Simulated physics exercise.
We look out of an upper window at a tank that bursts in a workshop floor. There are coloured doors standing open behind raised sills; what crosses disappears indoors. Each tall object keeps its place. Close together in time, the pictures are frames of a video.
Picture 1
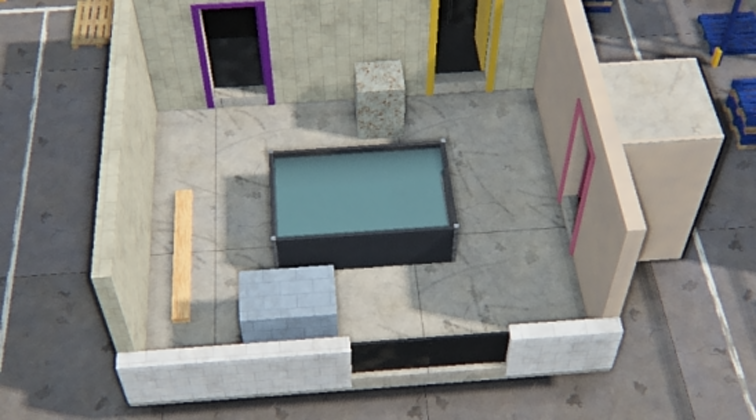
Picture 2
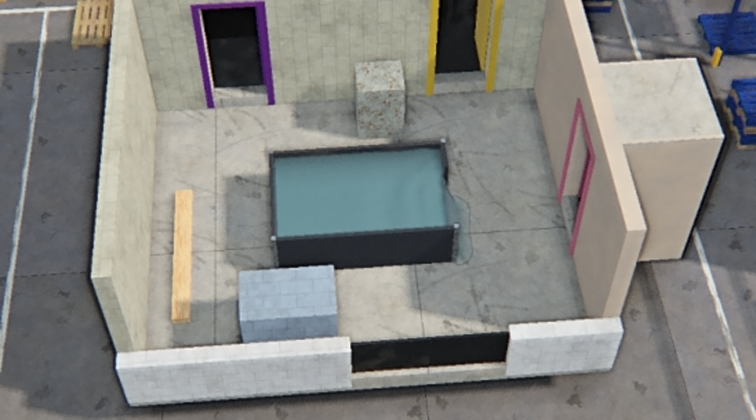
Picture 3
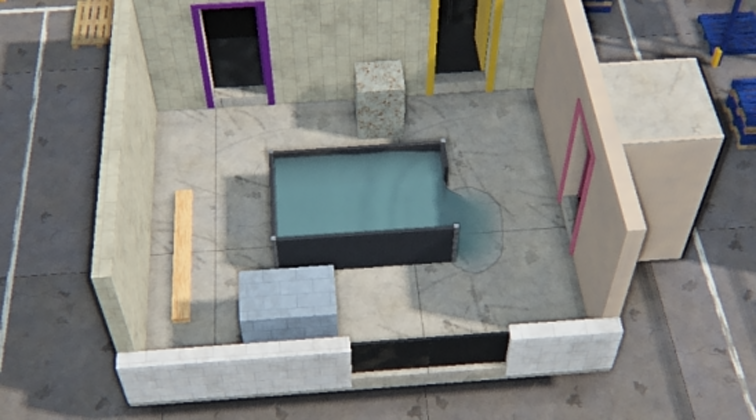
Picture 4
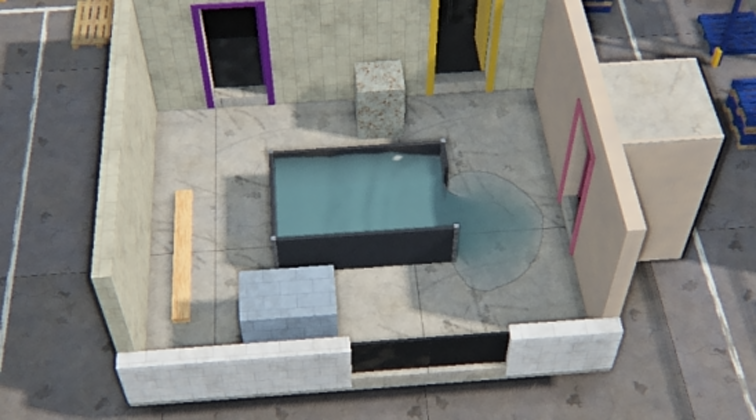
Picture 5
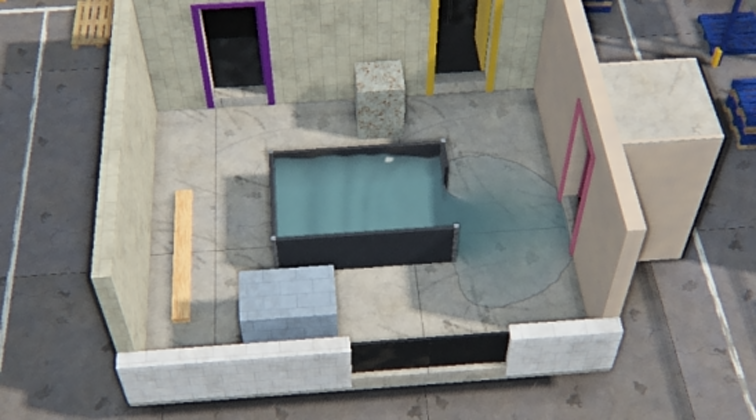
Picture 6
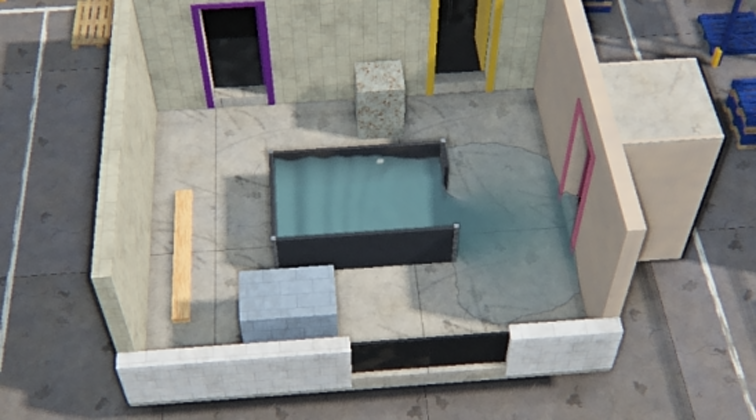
Water pours from the right side of a dark tank and spreads across the floor.
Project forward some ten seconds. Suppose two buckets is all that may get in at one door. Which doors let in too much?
The yellow door is not swamped. The purple door is not swamped. The pink door is swamped.
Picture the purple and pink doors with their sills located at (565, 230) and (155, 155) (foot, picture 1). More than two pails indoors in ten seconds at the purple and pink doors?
First the purple door, which crosses the line, then the pink door, which stays on the safe side.
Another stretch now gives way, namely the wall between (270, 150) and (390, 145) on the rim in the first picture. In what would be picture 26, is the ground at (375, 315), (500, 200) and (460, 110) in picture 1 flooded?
The three spots, in order, are spared, inundated and inundated.
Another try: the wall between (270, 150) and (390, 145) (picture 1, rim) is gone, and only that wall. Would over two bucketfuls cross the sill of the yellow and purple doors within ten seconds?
Well, the yellow comes up short, and the purple crosses the threshold.
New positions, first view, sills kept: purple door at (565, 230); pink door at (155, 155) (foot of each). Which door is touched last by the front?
Result: The pink one.
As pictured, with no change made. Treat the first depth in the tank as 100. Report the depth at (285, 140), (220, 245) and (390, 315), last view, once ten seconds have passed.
First spot 14 %, second 6 %, third 16 %.
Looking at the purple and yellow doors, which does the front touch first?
Answer: The door marked yellow.
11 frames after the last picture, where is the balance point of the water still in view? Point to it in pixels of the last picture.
Close to (433, 227).
A moment on, water covers 25 % of the floor; the yellow door not reached, the purple door not reached, the pink door over two buckets in.
Next, water covers 30 % of the floor; the yellow door wet at the sill, nothing in, the purple door not reached, the pink door far over two buckets in.
Then, water covers 55 % of the floor; the yellow door wet at the sill, nothing in, the purple door not reached, the pink door far over two buckets in.
Later, water covers 90 % of the floor; the yellow door wet at the sill, nothing in, the purple door wet at the sill, nothing in, the pink door far over two buckets in.
In the end, water covers 95 % of the floor; the yellow door wet at the sill, nothing in, the purple door wet at the sill, nothing in, the pink door far over two buckets in.
